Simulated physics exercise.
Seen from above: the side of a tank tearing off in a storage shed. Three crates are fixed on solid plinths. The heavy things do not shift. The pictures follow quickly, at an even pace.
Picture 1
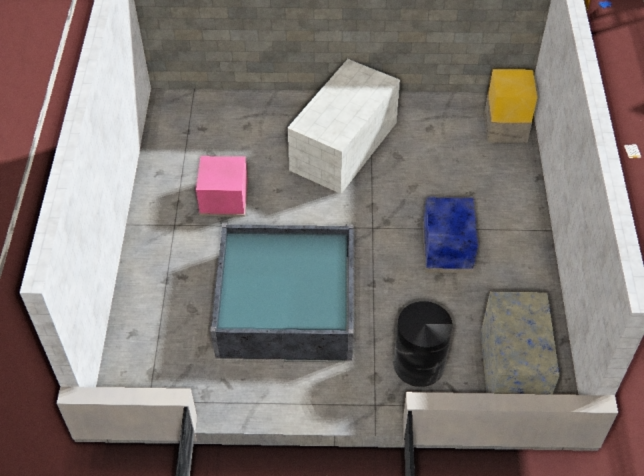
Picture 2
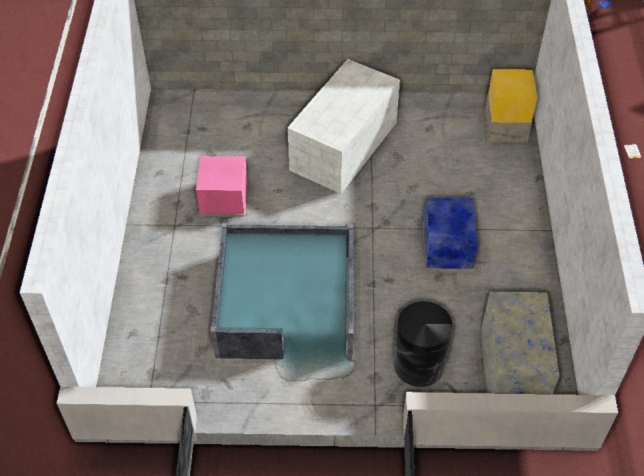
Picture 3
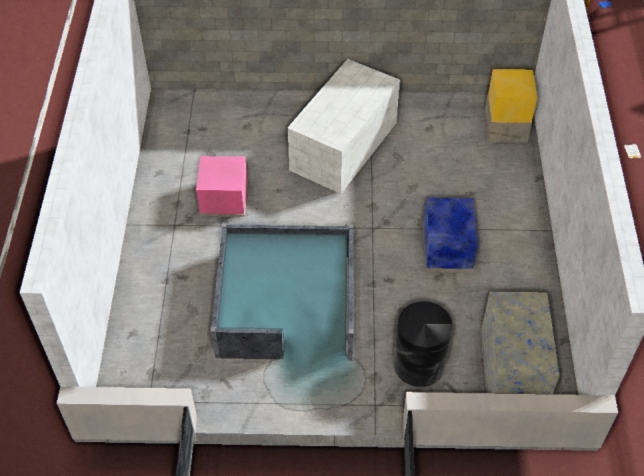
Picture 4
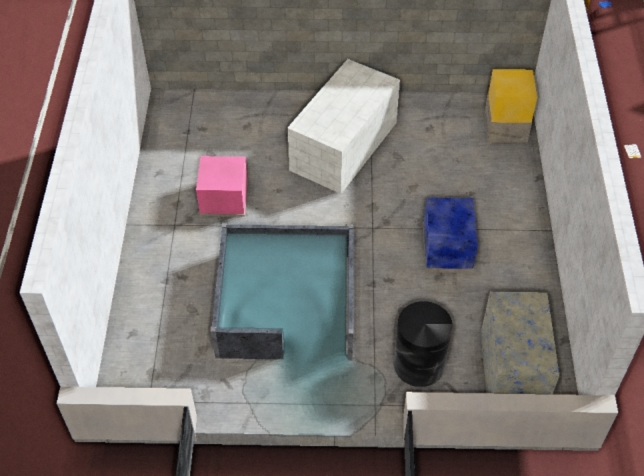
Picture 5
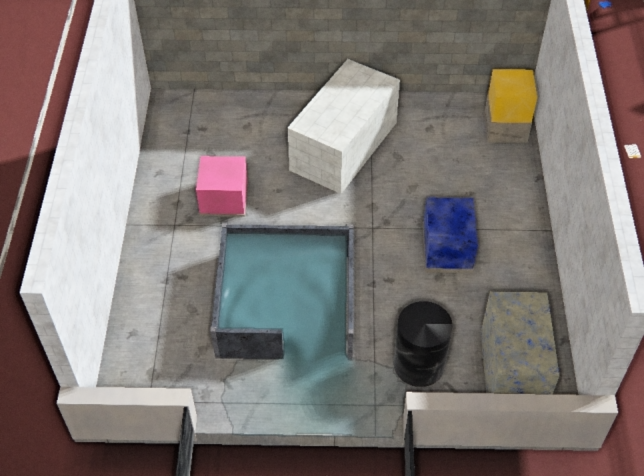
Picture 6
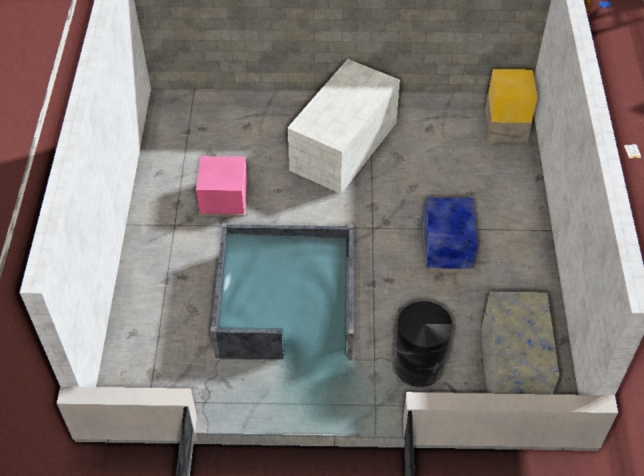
In a storage shed, a tank's side breaks open and water spreads across the floor.
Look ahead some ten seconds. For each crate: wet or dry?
The pink crate keeps dry; the blue crate keeps dry; the yellow crate keeps dry.
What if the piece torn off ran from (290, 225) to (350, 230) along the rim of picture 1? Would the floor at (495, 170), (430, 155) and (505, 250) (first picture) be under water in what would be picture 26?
One after the other: Covered, awash, not flooded.
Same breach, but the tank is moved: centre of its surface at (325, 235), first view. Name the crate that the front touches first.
The blue crate.
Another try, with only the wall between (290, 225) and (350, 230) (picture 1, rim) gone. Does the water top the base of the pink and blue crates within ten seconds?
Pink crate takes water, blue crate remains dry.
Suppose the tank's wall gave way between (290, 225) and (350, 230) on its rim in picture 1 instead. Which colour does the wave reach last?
I say the crate marked yellow.
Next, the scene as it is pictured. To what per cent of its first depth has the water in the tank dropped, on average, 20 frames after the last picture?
Roughly 40 per cent.
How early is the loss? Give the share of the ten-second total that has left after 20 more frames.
Near 65 in a hundred.
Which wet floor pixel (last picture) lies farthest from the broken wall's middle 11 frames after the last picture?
Roughly at (573, 422).
A moment on, water covers 10 % of the floor; the pink crate not reached, the blue crate not reached, the yellow crate not reached.
Next, water covers 10 % of the floor; the pink crate not reached, the blue crate not reached, the yellow crate not reached.
Then, water covers 10 % of the floor; the pink crate not reached, the blue crate water round its plinth, the yellow crate not reached.
Later, water covers 10 % of the floor; the pink crate not reached, the blue crate water round its plinth, the yellow crate not reached.
In the end, water covers 10 % of the floor; the pink crate stayed above the water, the blue crate stayed above the water, the yellow crate stayed above the water.
